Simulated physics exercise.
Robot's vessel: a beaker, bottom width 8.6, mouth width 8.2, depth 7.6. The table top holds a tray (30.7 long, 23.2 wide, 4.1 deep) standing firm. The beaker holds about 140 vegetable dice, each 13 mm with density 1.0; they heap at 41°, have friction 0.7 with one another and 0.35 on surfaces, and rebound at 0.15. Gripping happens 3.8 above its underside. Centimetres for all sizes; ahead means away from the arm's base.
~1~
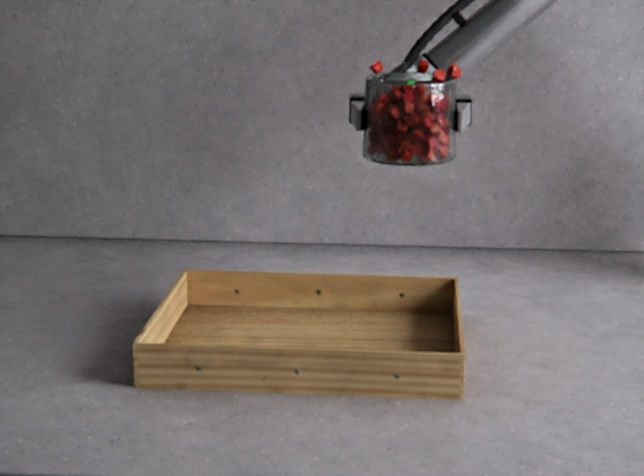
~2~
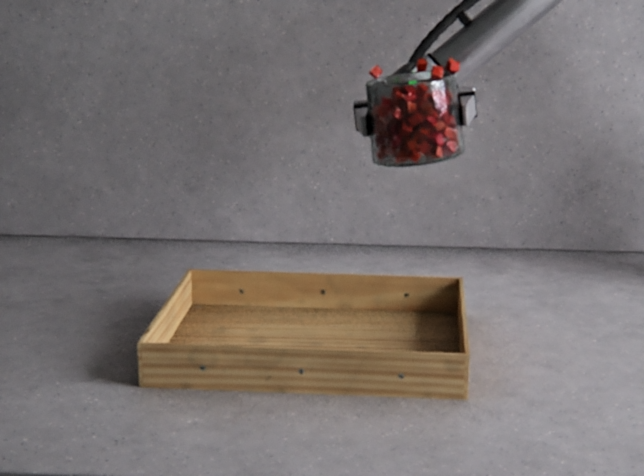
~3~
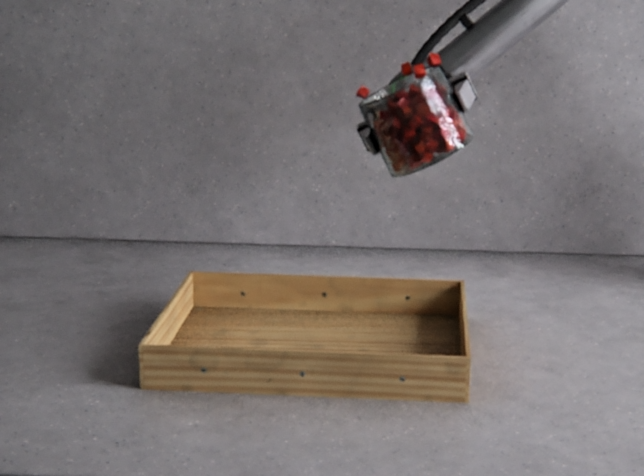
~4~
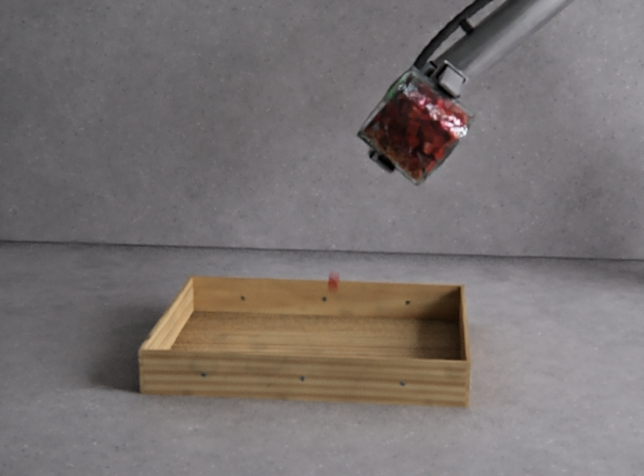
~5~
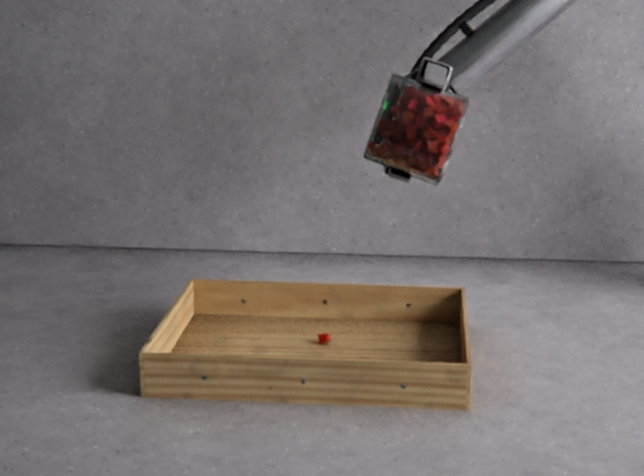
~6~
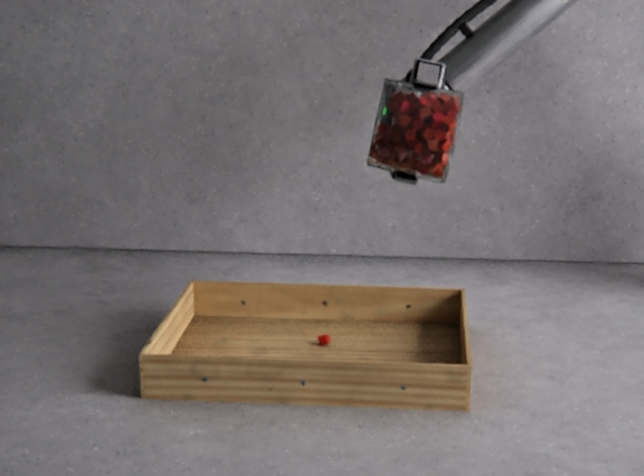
Above a wooden tray on a gray tabletop, a robot arm holds a clear beaker heaped with red vegetable dice and tilts it steeply forward; one piece drops into the tray while nearly all the rest stay inside the beaker.
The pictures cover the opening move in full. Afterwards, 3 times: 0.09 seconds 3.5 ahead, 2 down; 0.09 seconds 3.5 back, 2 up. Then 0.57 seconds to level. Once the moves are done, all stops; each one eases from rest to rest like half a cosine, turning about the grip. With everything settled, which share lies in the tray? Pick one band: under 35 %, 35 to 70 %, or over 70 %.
35 to 70 %.
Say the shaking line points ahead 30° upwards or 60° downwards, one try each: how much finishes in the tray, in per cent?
Result: Approx. 95 % and 30 %, one try each.
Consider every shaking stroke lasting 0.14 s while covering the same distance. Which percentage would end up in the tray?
I'd expect close to 20 in a hundred.
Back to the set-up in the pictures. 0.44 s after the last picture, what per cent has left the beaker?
Roughly 40 per cent by then.
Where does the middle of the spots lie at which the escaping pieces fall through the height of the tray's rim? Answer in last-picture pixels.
(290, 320).
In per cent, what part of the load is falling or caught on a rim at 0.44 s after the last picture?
That comes to about 12 per cent, more or less.
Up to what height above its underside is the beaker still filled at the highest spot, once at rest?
I'd put it at close to 6.0 centimetres.
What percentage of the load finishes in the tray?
About 45 %.
Then, 0.44 s after the last picture, tilted 79° forward, highest piece 25 above the table; 86 in the beaker, 35 in the tray, 17 in flight or on a rim.
Then, 0.89 s after the last picture, tilted 26° forward, highest piece 27 above the table; 73 in the beaker, 65 in the tray.
Then, 1.31 s after the last picture, level, highest piece 27 above the table; 73 in the beaker, 65 in the tray.
Then, 2.36 s after the last picture, level, highest piece 26 above the table; 73 in the beaker, 65 in the tray.
Final count, 73 in the beaker, 65 in the tray. That is 47 % in the tray.
